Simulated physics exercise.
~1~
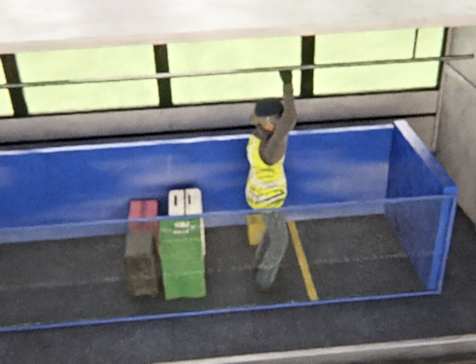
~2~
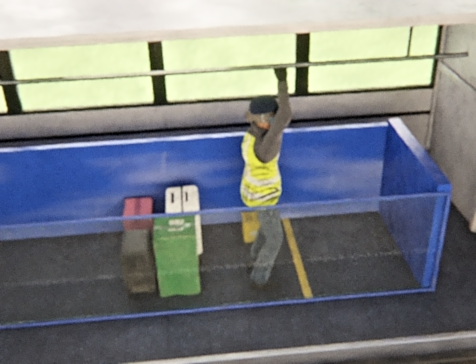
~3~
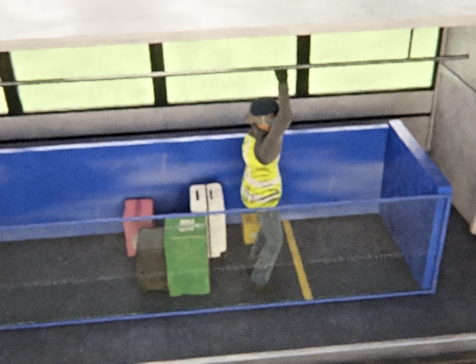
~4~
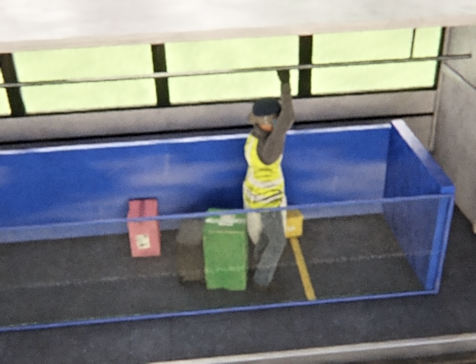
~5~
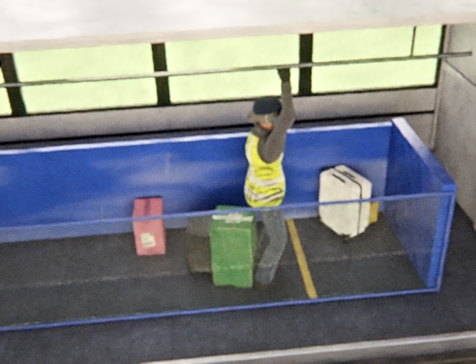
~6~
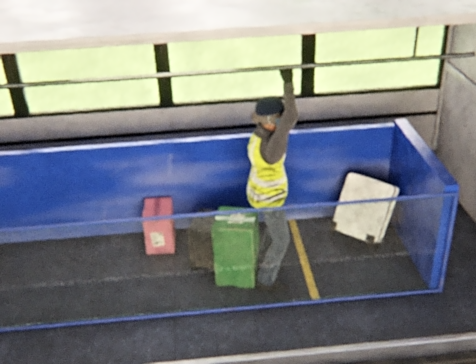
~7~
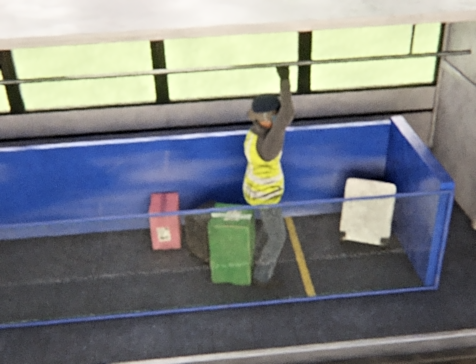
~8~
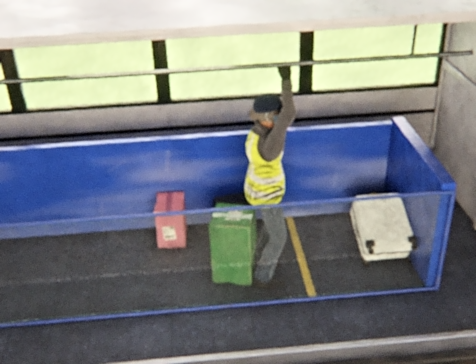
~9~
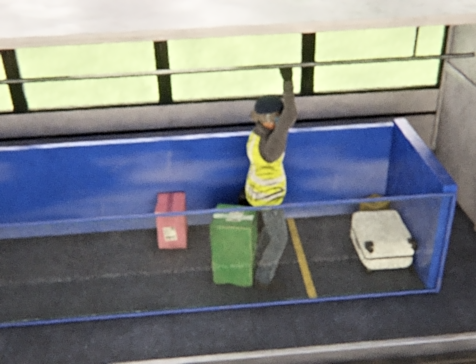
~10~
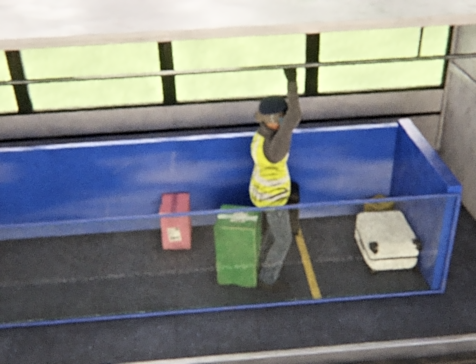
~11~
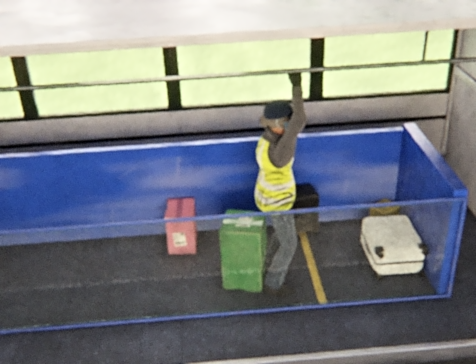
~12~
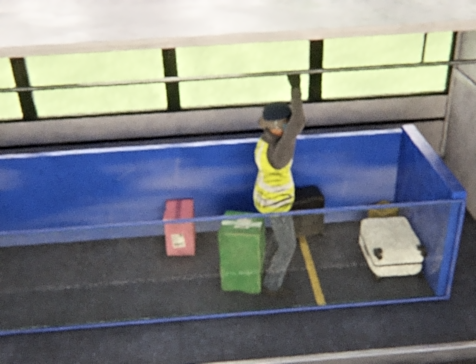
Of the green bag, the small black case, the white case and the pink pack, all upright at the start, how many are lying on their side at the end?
One of them, the white case, is lying on its side at the end.
